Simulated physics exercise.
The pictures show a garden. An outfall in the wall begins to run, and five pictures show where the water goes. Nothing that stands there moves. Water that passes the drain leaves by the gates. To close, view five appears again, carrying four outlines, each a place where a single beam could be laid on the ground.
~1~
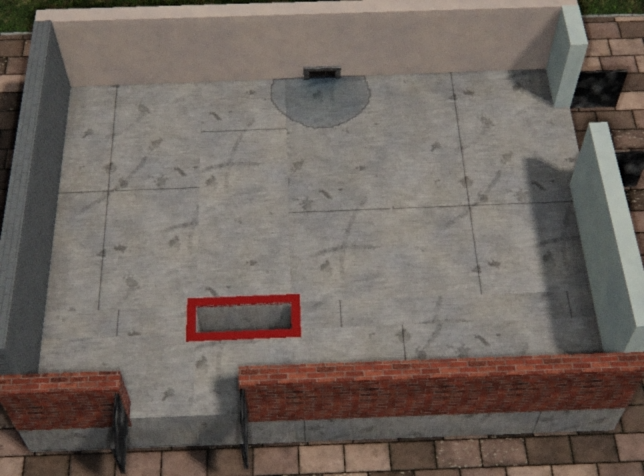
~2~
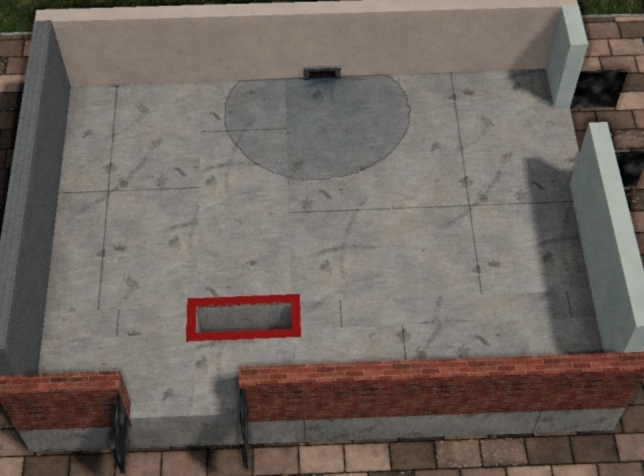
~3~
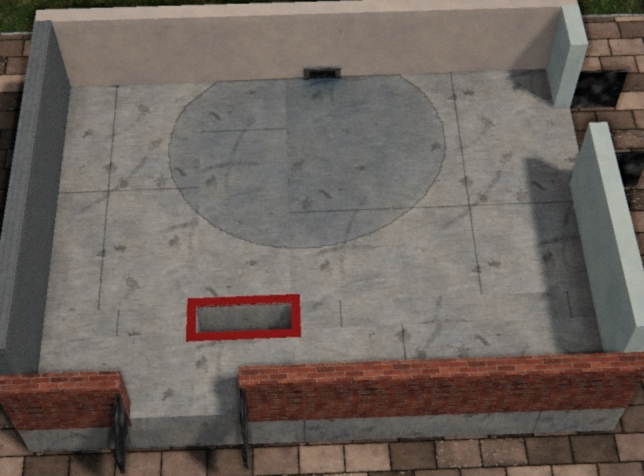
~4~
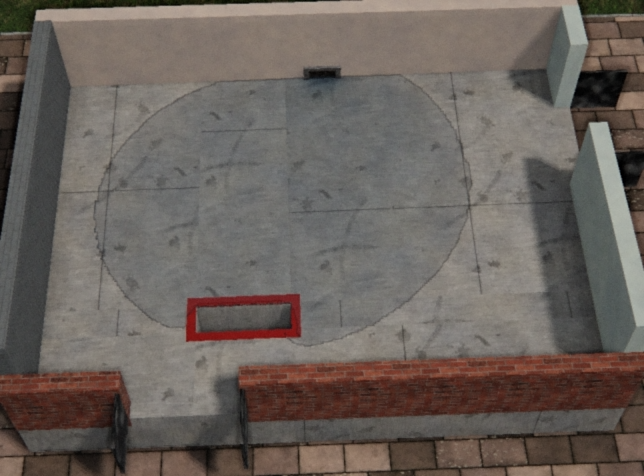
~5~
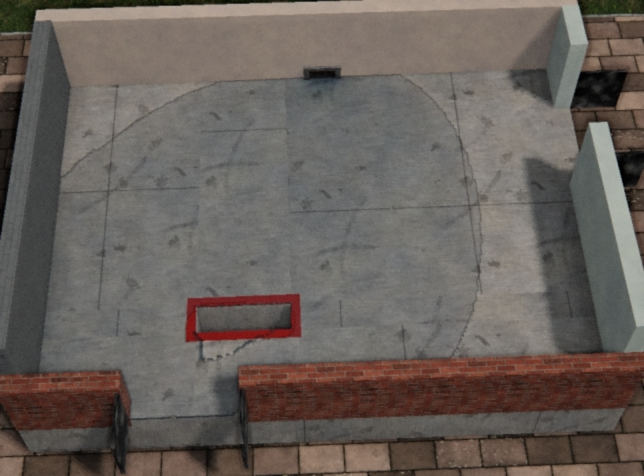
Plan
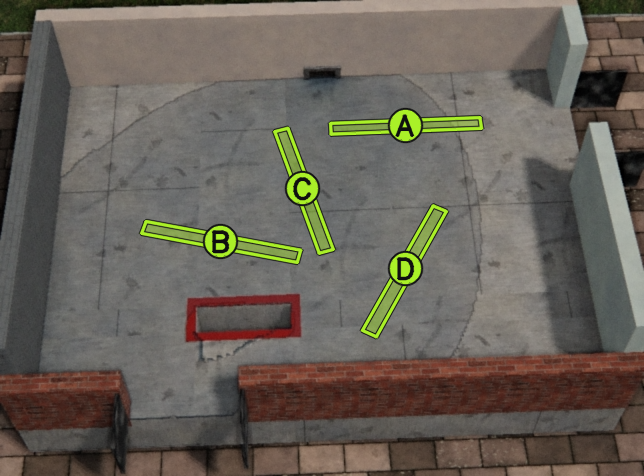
In a walled garden yard, a dark wet patch spread from a small outlet at the back wall across the pale paving, reached the red-edged gully, and crept around it toward the brick wall.
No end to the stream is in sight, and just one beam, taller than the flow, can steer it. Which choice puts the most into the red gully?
The answer is place D.
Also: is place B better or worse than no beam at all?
It is worse.
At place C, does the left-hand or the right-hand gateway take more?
The left gate.
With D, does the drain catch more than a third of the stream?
Yes, it does.
On the marked copy, A from (330, 128) to (480, 122); B from (143, 227) to (298, 256); C from (281, 129) to (326, 251); D from (369, 333) to (439, 208).
Choosing A, about 32 % of the stream goes into the red gully, about 68 % out by the gates.
Choosing B, about 29 % of the stream goes into the red gully, about 70 % out by the gates.
Choosing C, about 32 % of the stream goes into the red gully, about 68 % out by the gates.
Choosing D, about 42 % of the stream goes into the red gully, about 58 % out by the gates.
